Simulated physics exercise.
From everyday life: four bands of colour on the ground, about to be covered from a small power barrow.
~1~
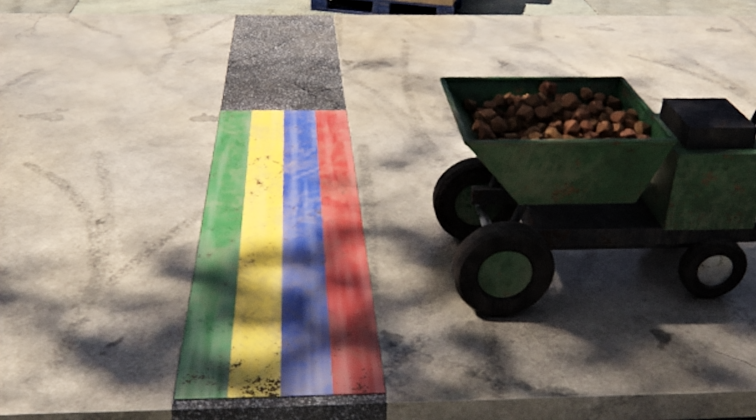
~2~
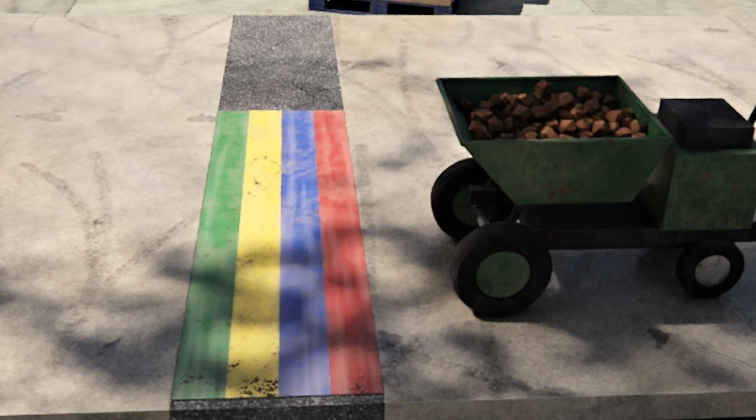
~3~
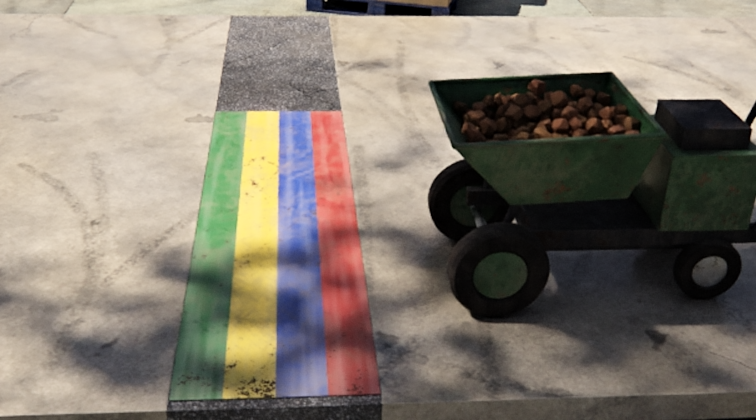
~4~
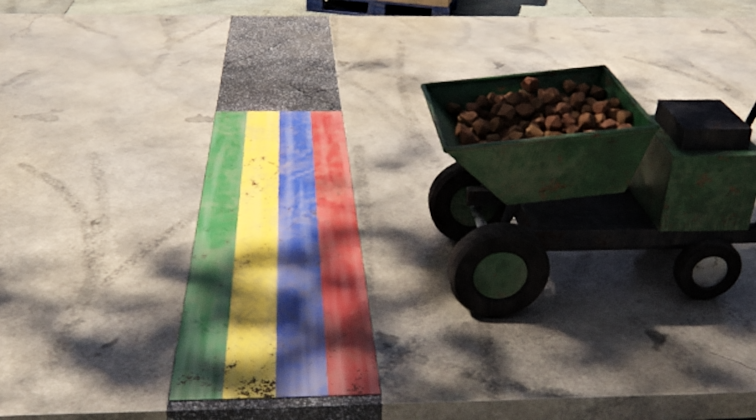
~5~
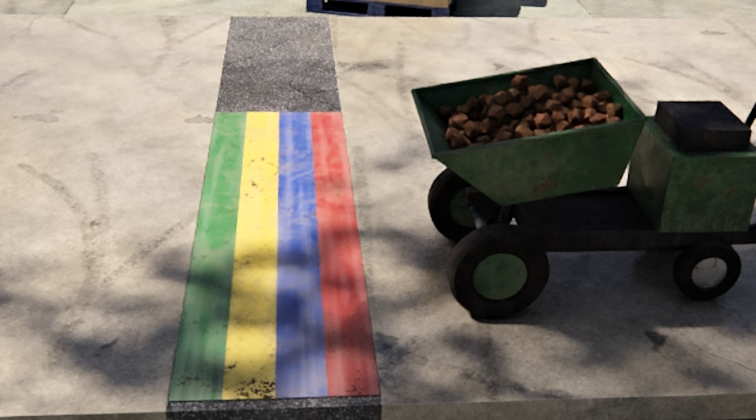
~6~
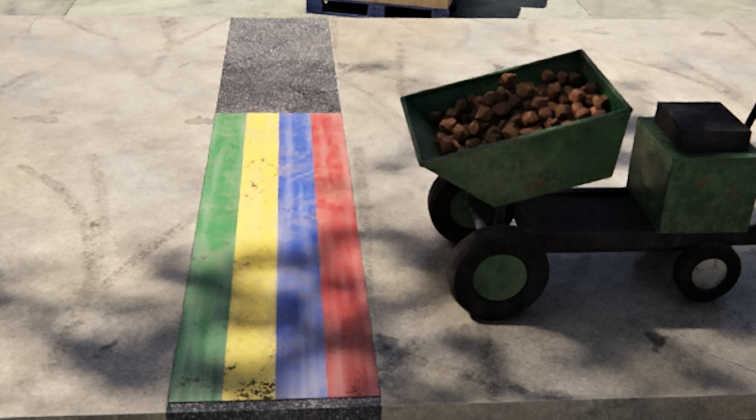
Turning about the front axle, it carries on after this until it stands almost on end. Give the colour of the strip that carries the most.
It is blue.
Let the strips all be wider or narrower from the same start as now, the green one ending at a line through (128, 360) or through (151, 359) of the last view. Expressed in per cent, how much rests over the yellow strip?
First some 20, then 20 per cent.
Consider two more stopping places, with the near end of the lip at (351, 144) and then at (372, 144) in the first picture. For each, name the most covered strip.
Try one: The strip in green; try two: That green strip.
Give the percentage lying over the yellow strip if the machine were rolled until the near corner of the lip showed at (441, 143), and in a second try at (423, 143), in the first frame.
Try 1 about 30 %, try 2 about 30 %.
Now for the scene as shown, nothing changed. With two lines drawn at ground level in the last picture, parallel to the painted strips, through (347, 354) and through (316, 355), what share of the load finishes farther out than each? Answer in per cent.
Around 70 per cent for the first, around 60 per cent for the second.
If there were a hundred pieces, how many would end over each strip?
Estimated shares: Red strip 15 %, blue strip 30 %, yellow strip 20 %, green strip 10 %.
Soon, skip tipped steeply; all in the skip.
A while on, skip tipped right over; most in the skip; a stray few over the red strip; a small part over the blue strip; a stray few over the yellow strip.
Towards the end, skip tipped right over; about a quarter in the skip; a small part over the red strip; about a quarter over the blue strip; about a quarter over the yellow strip; a small part over the green strip; a stray few off the paint.
Finally, skip tipped right over; about a quarter in the skip; a small part over the red strip; about a third over the blue strip; about a quarter over the yellow strip; a small part over the green strip; a stray few off the paint.
